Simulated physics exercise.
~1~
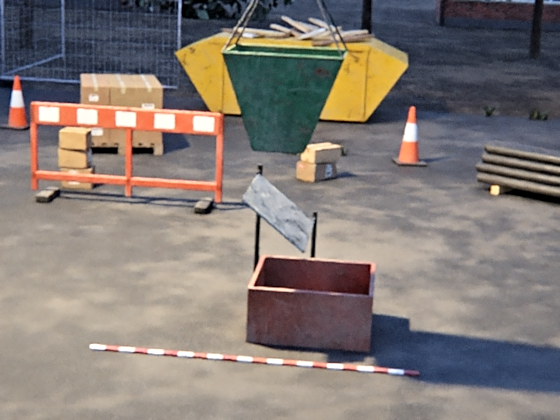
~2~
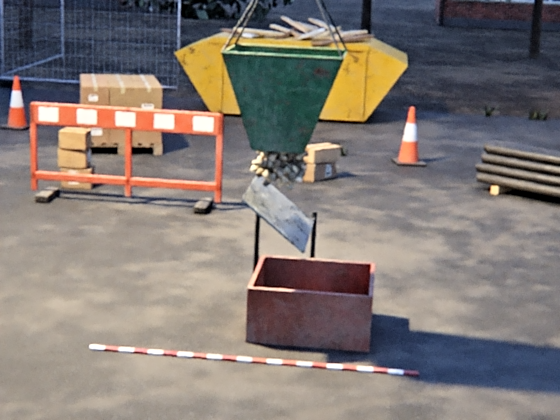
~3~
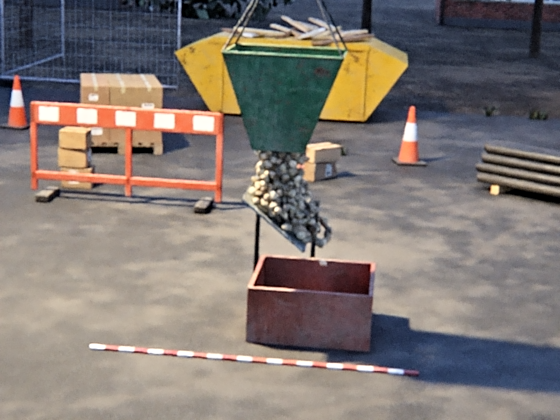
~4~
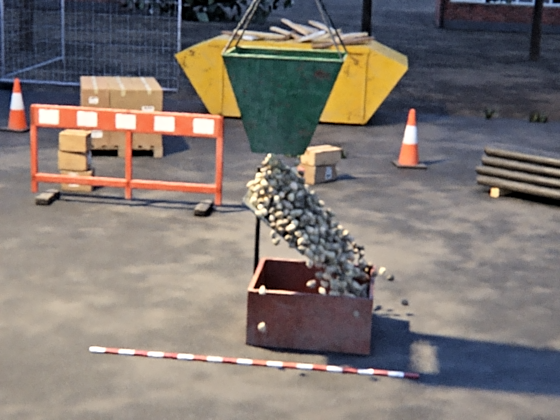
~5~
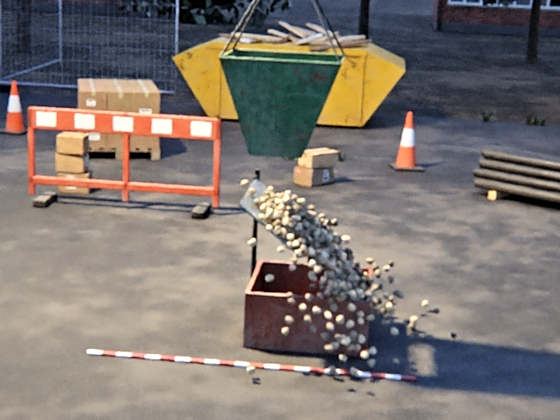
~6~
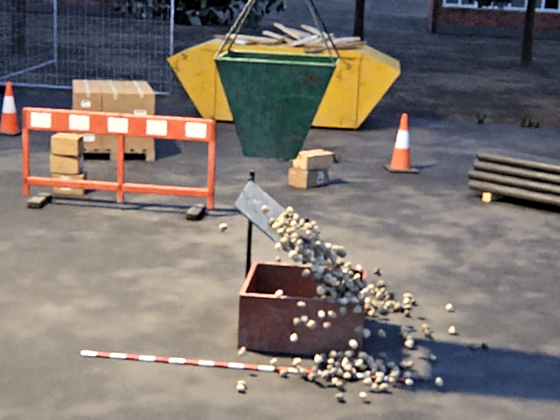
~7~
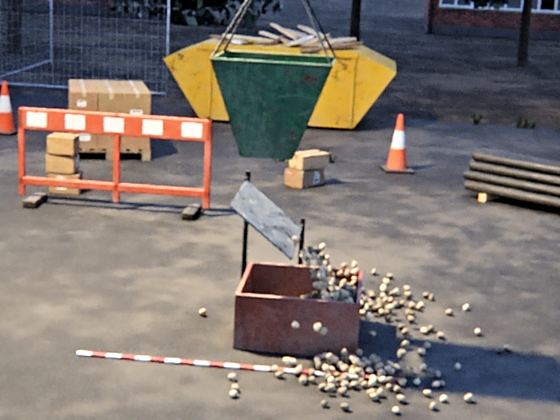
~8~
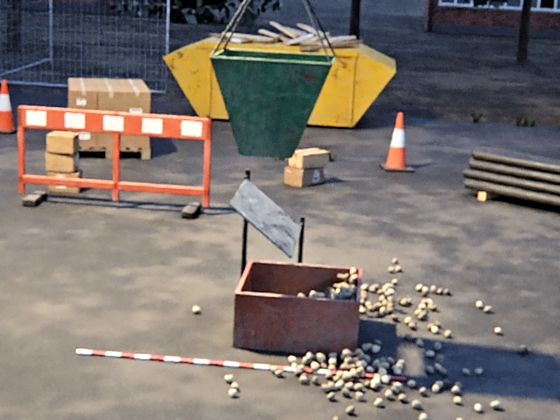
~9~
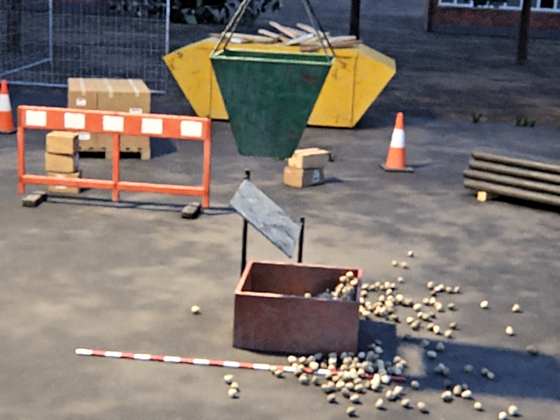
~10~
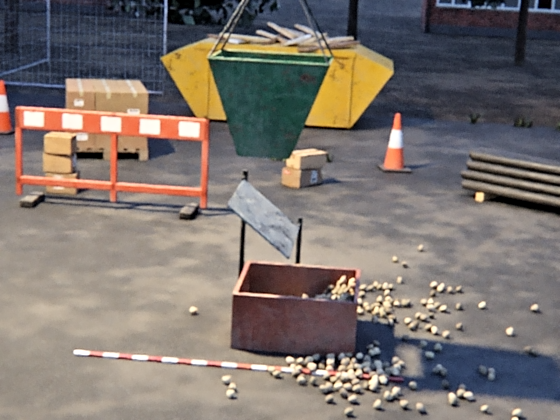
A green hopper hangs over a sloping grey plate and an open reddish bin on a paved yard, seen from slightly above by a gently swaying camera. Behind it sits a yellow skip, with an orange barrier and boxes to the left, a cone and stacked poles to the right, and a red and white pole in front. Pale cobbles drop from the hopper's bottom onto the plate, then slide down to the right. Many fall into the bin, while others spill over and scatter across the ground. Finally, most rest inside, the rest lying in front and to the right.
